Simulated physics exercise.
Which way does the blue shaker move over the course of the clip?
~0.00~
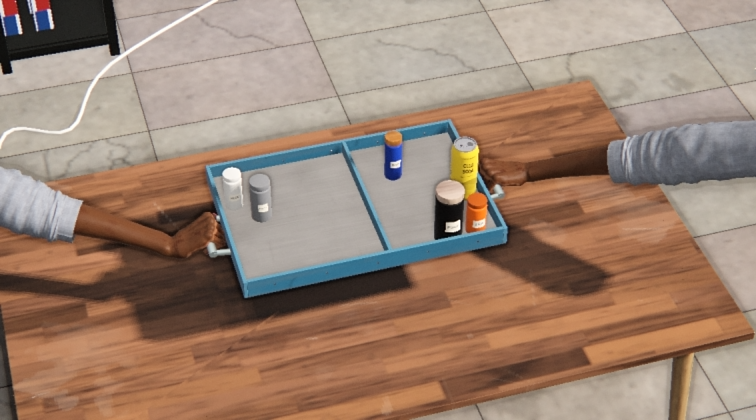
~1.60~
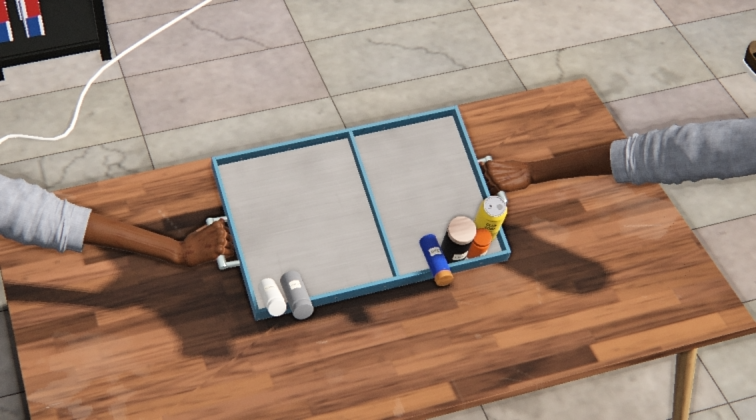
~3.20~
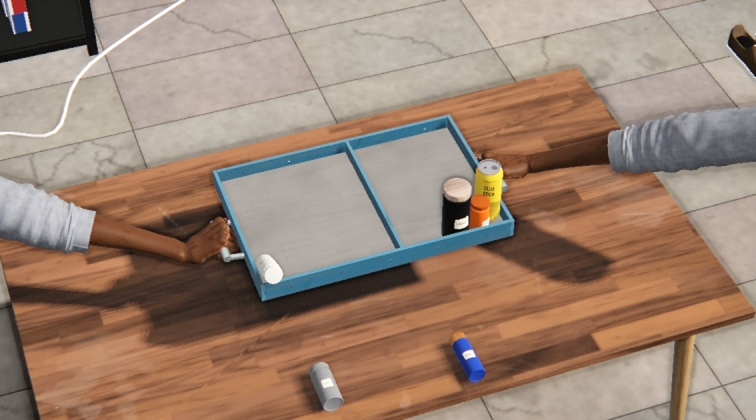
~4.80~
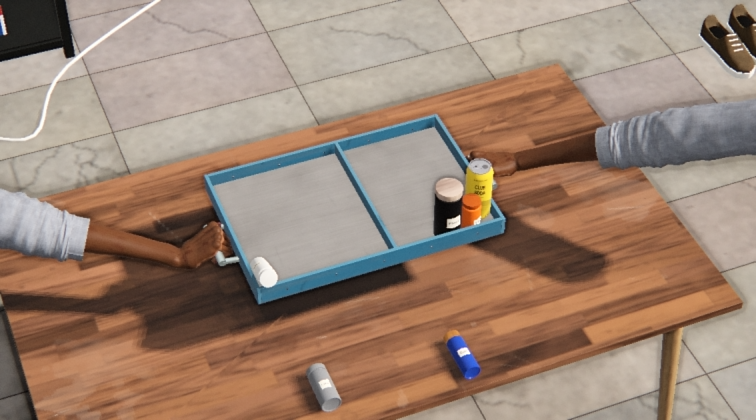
The blue shaker moves down the view, toppling toward the near edge of the tray and ending up on the table in front of it.
